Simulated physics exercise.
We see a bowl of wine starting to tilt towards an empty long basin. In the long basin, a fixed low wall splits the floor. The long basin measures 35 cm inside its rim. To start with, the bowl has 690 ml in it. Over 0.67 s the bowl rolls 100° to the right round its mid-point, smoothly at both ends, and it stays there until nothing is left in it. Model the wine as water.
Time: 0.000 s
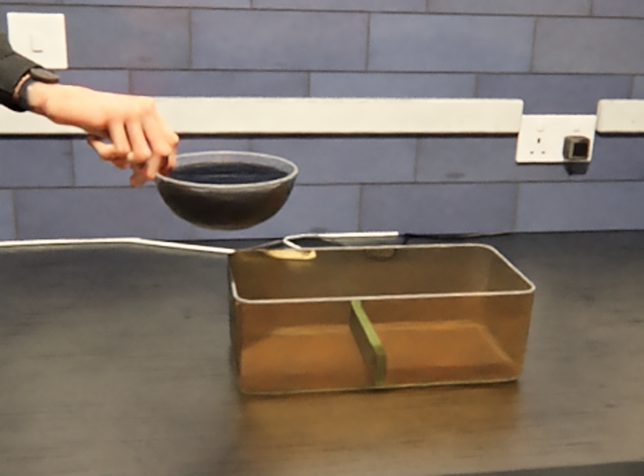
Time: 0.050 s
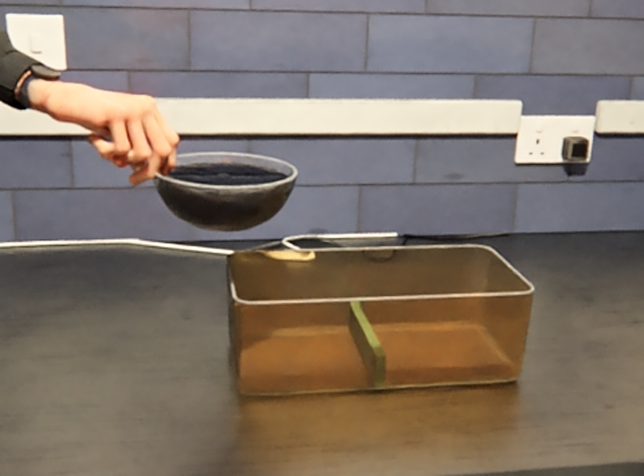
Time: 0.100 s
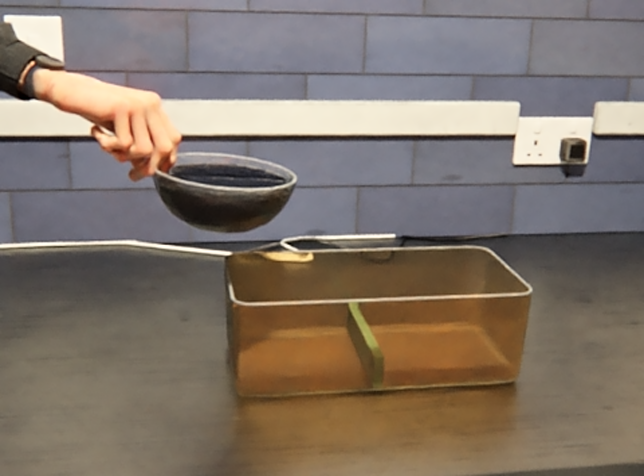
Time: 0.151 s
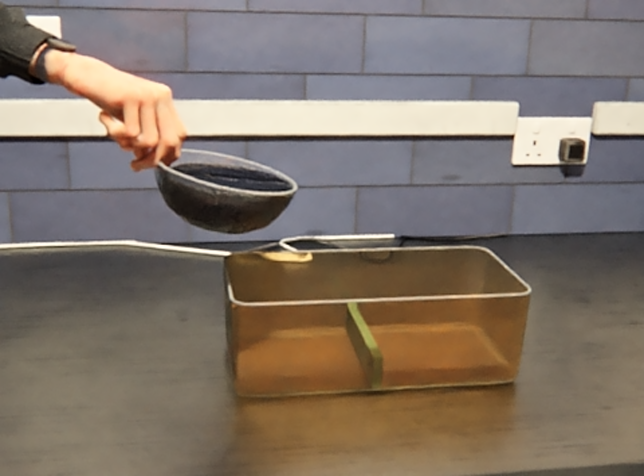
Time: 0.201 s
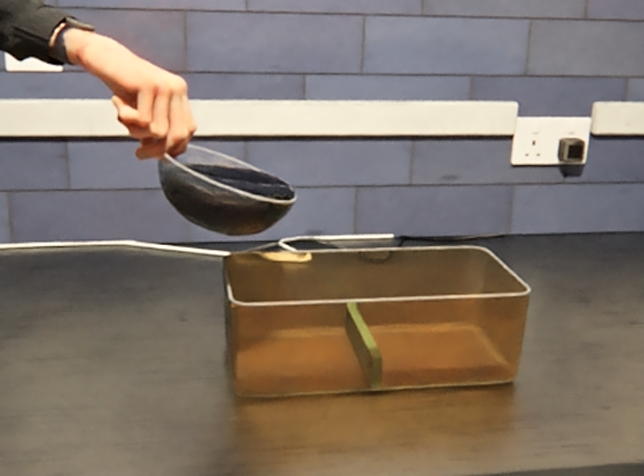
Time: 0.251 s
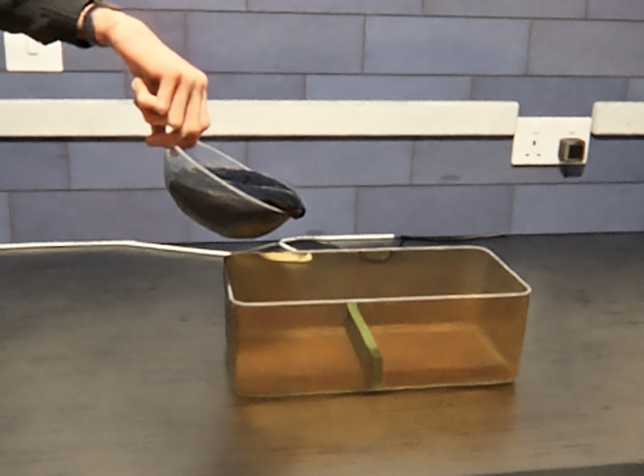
At first, a hand holds a dark bowl of dark liquid almost level above the left side of a long, empty clear basin with a green divider. The hand then rises and moves right, tilting the bowl rightward, slowly and then more steeply. By the end, dark liquid reaches over its lowered right rim.
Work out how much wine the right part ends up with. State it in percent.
I would put it at 12 per cent.
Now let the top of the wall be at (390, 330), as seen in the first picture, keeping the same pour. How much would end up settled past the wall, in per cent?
Around 15 %, I'd say.
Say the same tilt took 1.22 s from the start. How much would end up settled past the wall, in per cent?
5 per cent.
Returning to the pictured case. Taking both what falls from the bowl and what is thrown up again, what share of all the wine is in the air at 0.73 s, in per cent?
4 per cent or so.
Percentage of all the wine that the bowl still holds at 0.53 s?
Roughly 8 percent.
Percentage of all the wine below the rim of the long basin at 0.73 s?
Some 96 per cent.
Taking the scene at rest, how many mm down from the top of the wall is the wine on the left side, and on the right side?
About 16 mm left, about 38 mm right.
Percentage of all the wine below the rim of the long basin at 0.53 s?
At that time the basin holds about 74 per cent of the liquid.
By 0.53 s the tilt is 89° and 8 per cent is still to pour, 74 is left of the wall and 0 right of it.
By 0.73 s the tilt is 100° and 0 per cent is still to pour, 89 is left of the wall and 8 right of it.
By 0.94 s the tilt is 100° and 0 per cent is still to pour, 86 is left of the wall and 11 right of it.
By 1.17 s the tilt is 100° and 0 per cent is still to pour, 86 is left of the wall and 12 right of it.
At rest 86 per cent lies left of the wall, 12 right of it and 2 outside.
